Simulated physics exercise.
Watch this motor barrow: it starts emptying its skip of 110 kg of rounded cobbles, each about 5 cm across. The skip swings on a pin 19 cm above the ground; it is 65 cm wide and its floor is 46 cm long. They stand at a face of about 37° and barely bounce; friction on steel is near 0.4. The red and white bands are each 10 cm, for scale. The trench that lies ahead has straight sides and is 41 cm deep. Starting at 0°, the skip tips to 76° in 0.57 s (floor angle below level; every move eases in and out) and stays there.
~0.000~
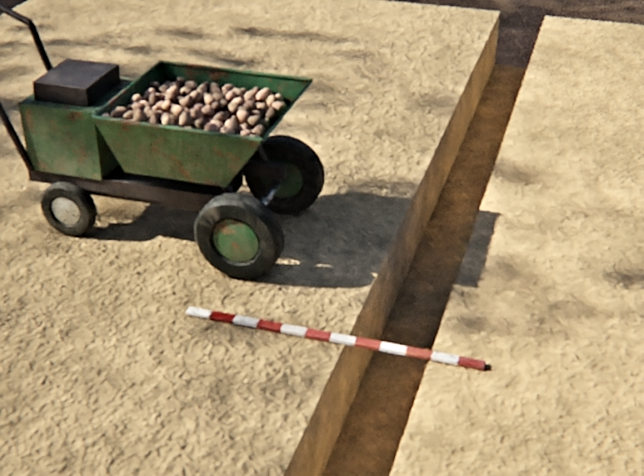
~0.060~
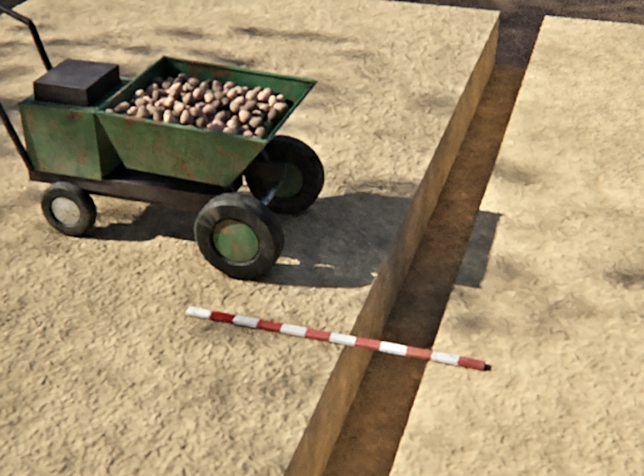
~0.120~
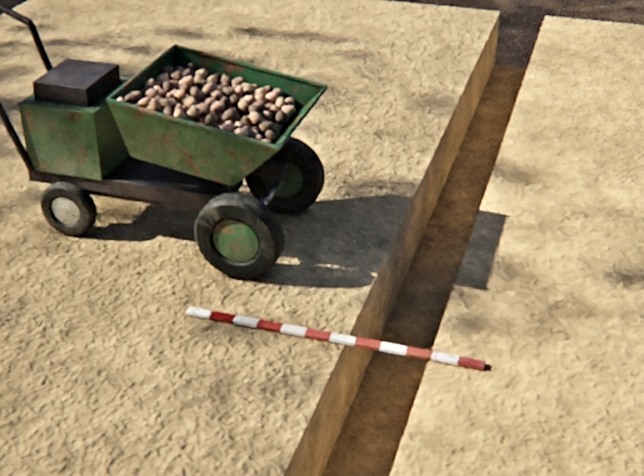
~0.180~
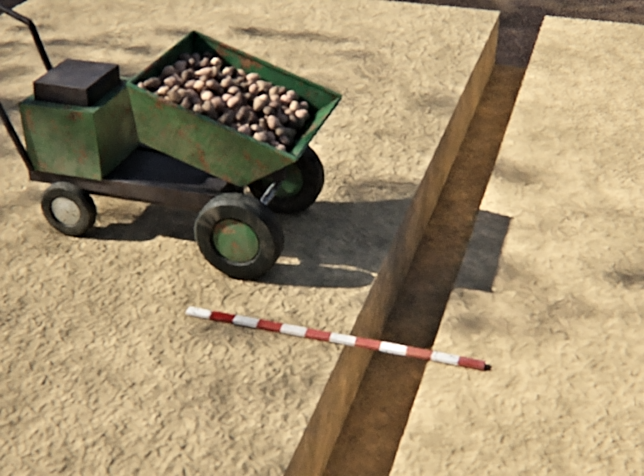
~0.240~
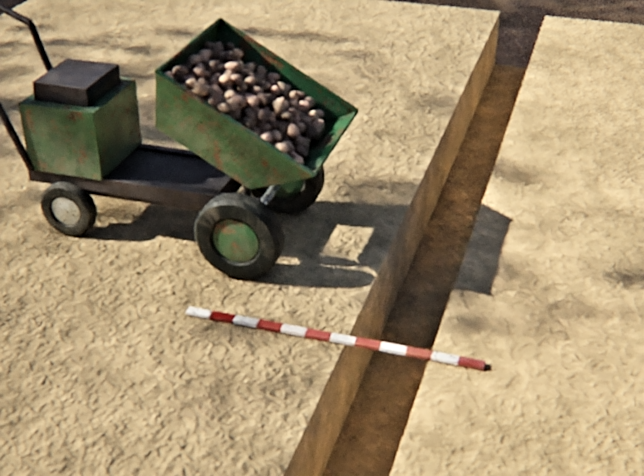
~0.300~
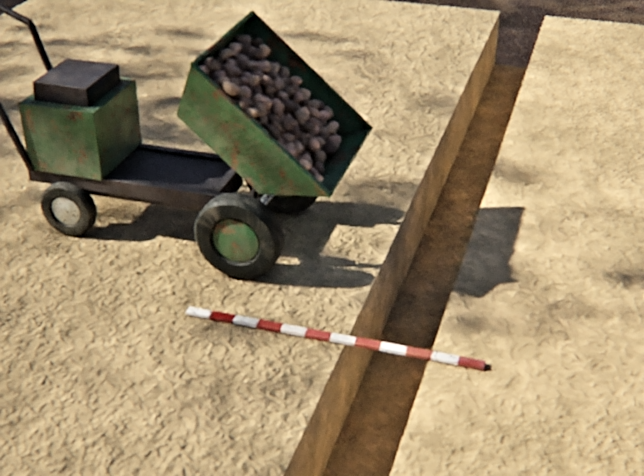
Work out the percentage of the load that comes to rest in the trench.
It works out at about 86 per cent of the load.
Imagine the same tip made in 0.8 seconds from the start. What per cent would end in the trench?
About 100 percent, I'd say.
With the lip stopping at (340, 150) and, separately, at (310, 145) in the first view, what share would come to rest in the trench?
Some 15 and some 40 per cent, in that order.
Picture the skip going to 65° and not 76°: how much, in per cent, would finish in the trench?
It would come to about 85 percent.
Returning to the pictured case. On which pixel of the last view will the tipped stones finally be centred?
The middle should be near (424, 329).
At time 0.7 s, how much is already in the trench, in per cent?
Something like 40 in a hundred.
After 0.4 s the floor is at 65°; 100 % in the skip; the foremost stones are at (353, 206).
After 0.7 s the floor is at 76°; 57 % in the skip, 1 % short of the trench, 42 % in the trench; the foremost stones are at (445, 300).
After 1.0 s the floor is at 76°; 6 % in the skip, 1 % short of the trench, 79 % in the trench, 14 % past the trench; the foremost stones are past the picture's edge.
After 3.0 s the floor is at 76°; 0 % in the skip, 86 % in the trench, 14 % past the trench; the foremost stones are past the picture's edge.
